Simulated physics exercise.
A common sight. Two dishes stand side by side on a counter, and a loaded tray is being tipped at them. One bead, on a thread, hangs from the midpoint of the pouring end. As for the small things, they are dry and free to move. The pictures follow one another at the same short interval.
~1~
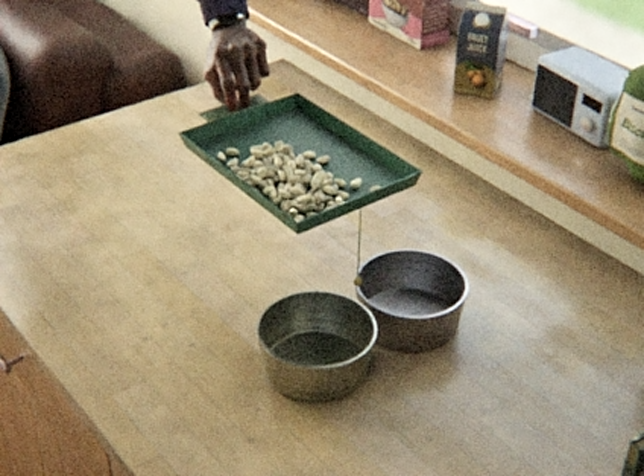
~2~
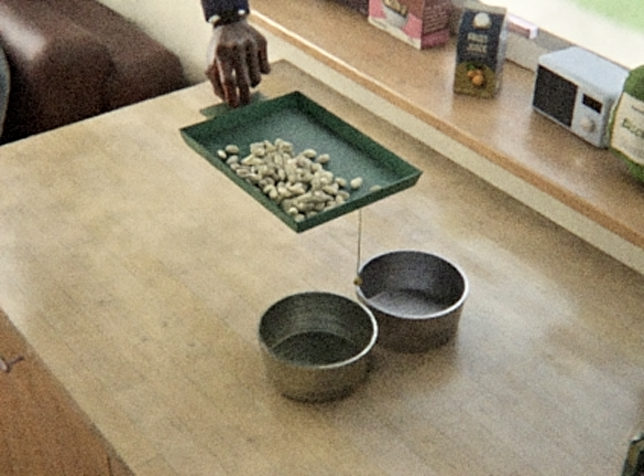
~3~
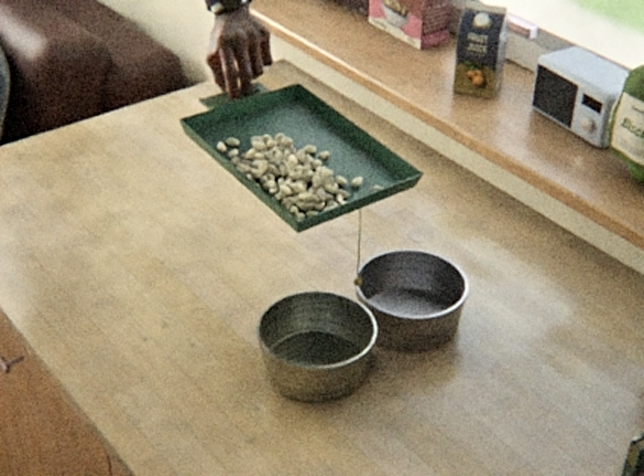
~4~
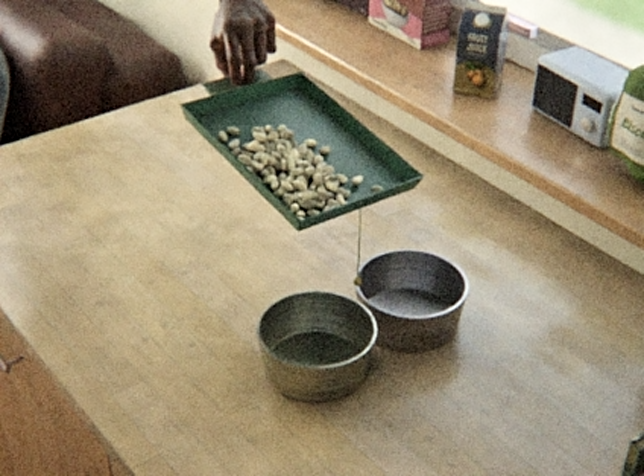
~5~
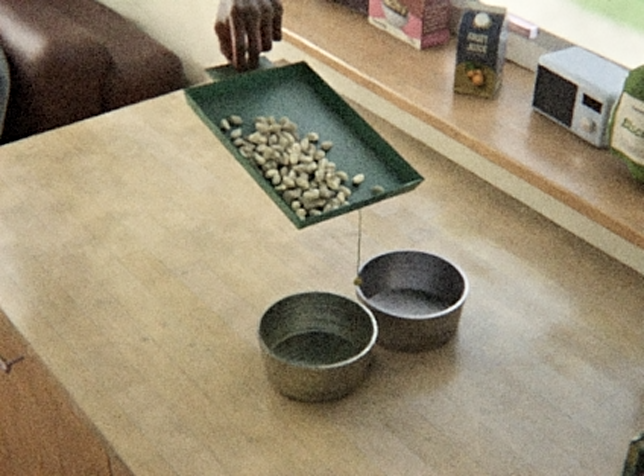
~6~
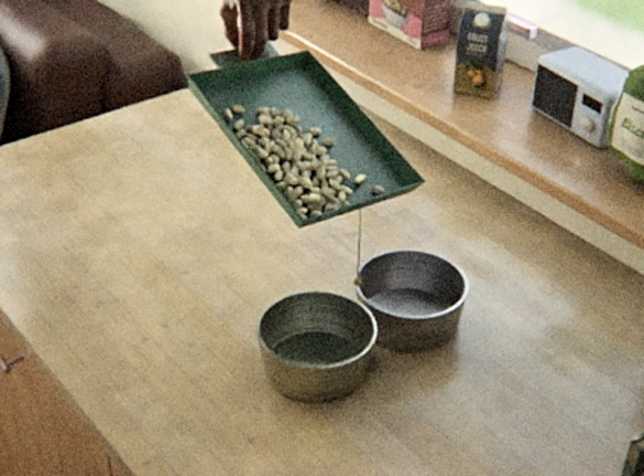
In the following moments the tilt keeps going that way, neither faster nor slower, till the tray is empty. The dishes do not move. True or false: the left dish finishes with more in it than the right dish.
False; the right dish has more.
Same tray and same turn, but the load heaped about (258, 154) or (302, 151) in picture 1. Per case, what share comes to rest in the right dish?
Near 80 per cent and near 80 per cent.
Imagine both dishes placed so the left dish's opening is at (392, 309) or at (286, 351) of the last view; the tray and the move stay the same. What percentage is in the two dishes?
You'd see roughly 90 per cent first and roughly 80 per cent second.
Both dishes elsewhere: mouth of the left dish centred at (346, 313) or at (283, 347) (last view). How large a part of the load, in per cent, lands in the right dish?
50 and 70 in a hundred.
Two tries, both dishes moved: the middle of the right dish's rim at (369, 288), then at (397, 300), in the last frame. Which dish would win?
Place 1 - the dish at right; place 2 - the dish at right.
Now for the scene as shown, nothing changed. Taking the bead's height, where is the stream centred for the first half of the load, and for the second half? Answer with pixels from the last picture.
It goes through near (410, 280) first, then near (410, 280).
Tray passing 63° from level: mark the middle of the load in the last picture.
Roughly at (363, 182).
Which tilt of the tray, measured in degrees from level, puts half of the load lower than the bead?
Roughly 110°.
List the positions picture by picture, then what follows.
Corners of the pouring end (298, 219) and (416, 170), level; middle of the load (289, 176), white beans; left dish (352, 375); right dish (447, 326); bead on its thread (358, 281), in the first picture.
Corners of the pouring end (298, 219) and (416, 171), level; middle of the load (289, 175), in the second picture.
Corners of the pouring end (299, 218) and (417, 172), tipped barely, lowest at the right corner; middle of the load (289, 171), in the third picture.
Corners of the pouring end (301, 217) and (418, 174), tipped a little, lowest at the right corner; middle of the load (291, 166), in the fourth picture.
Corners of the pouring end (302, 216) and (419, 177), tipped a little, lowest at the right corner; middle of the load (292, 160), in the fifth picture.
Corners of the pouring end (304, 216) and (419, 179), tipped clearly, lowest at the right corner; middle of the load (295, 155); left dish (352, 375); right dish (447, 326), in the sixth picture.
Just after the last frame, tray tipped steeply; almost all on the tray; just a few in the air.
A moment on, tray tipped past a quarter turn; roughly two thirds on the tray; just a few in the left dish; about a tenth in the right dish; just a few outside both; about a tenth in the air.
Further on, tray tipped past a quarter turn; about a tenth in the left dish; roughly two thirds in the right dish; roughly a quarter outside both.
When it is over, tray tipped past a quarter turn; about a tenth in the left dish; roughly two thirds in the right dish; roughly a quarter outside both.
